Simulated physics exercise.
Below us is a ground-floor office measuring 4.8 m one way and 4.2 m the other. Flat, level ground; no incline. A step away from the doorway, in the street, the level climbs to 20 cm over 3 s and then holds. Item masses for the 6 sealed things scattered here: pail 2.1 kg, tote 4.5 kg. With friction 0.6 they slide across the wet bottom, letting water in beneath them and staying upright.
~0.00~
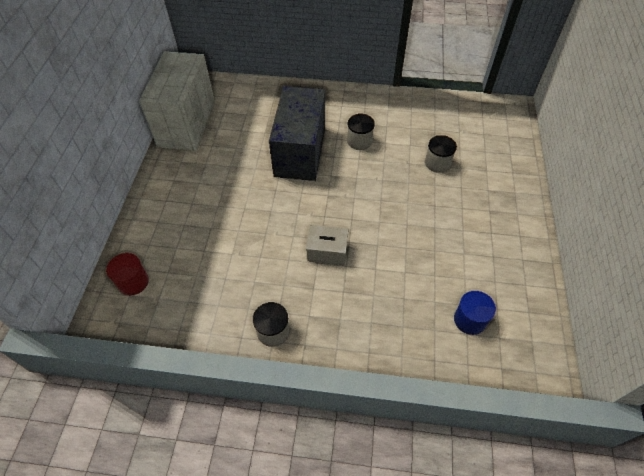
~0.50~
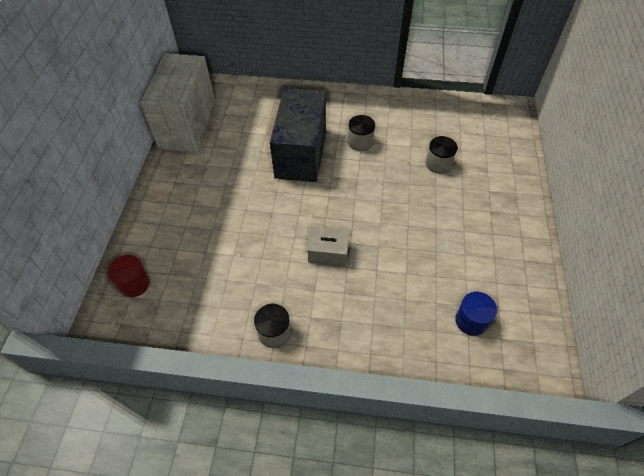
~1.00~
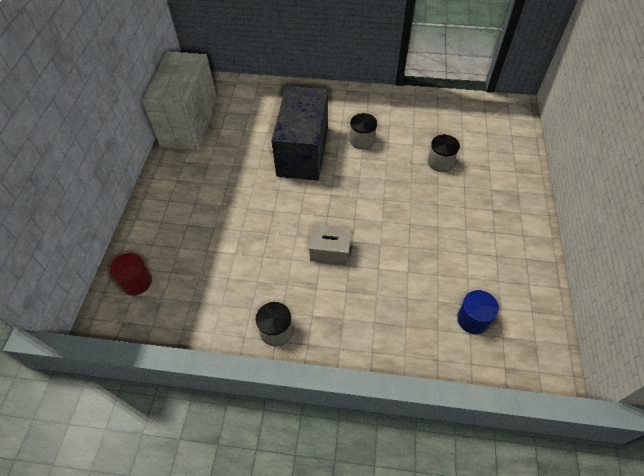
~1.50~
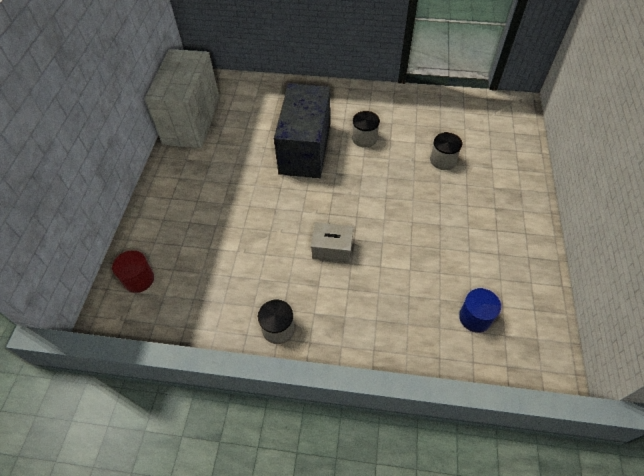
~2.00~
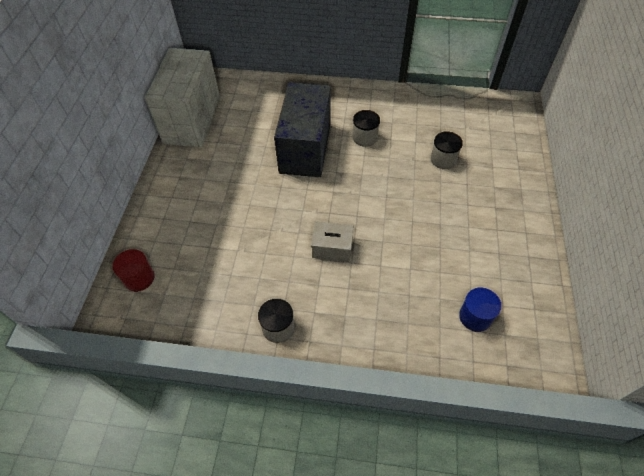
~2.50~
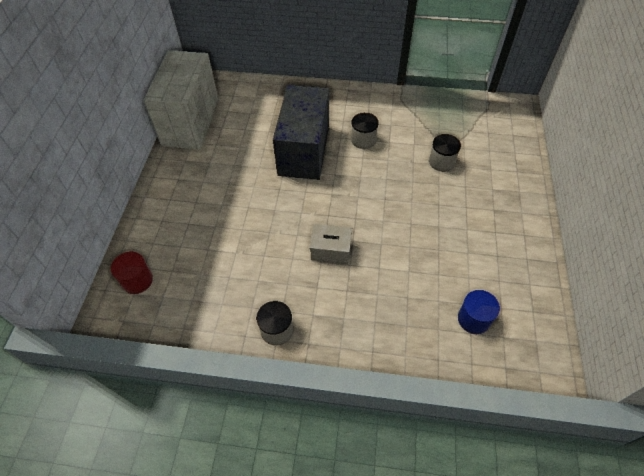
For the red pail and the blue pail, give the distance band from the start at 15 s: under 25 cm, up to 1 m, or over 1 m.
Red pail: Over 1 m; blue pail: Over 1 m.
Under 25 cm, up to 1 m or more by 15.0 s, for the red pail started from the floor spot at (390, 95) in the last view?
Looks like it is pushed slightly.
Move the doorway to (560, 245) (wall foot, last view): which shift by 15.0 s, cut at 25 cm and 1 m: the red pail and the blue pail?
The red pail covers a long distance, while the blue pail covers a long distance.
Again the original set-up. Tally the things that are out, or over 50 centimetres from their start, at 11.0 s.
That would be 6.
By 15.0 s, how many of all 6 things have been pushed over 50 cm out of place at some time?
The total is 6.
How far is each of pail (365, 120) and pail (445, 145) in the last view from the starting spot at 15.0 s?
60 cm, 250 cm.
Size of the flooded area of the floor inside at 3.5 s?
At that time the wet patch spans about 4.0 m2.
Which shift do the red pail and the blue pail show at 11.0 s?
About 150 cm and 300 cm, respectively.
After 3.5 s the red pail is near (128, 266), 0.0 m from its start, aground; the blue pail is near (482, 305), 0.0 m from its start, aground; 0 afloat.
After 6.8 s the red pail is near (128, 266), 0.0 m from its start, aground; the blue pail is near (446, 353), 0.6 m from its start, afloat; 4 afloat.
After 11.0 s the red pail is near (148, 146), 1.5 m from its start, afloat; the blue pail is near (152, 269), 3.1 m from its start, afloat; 6 afloat.
After 15.0 s the red pail is near (153, 133), 1.7 m from its start, afloat; the blue pail is near (282, 83), 3.6 m from its start, afloat; 6 afloat.
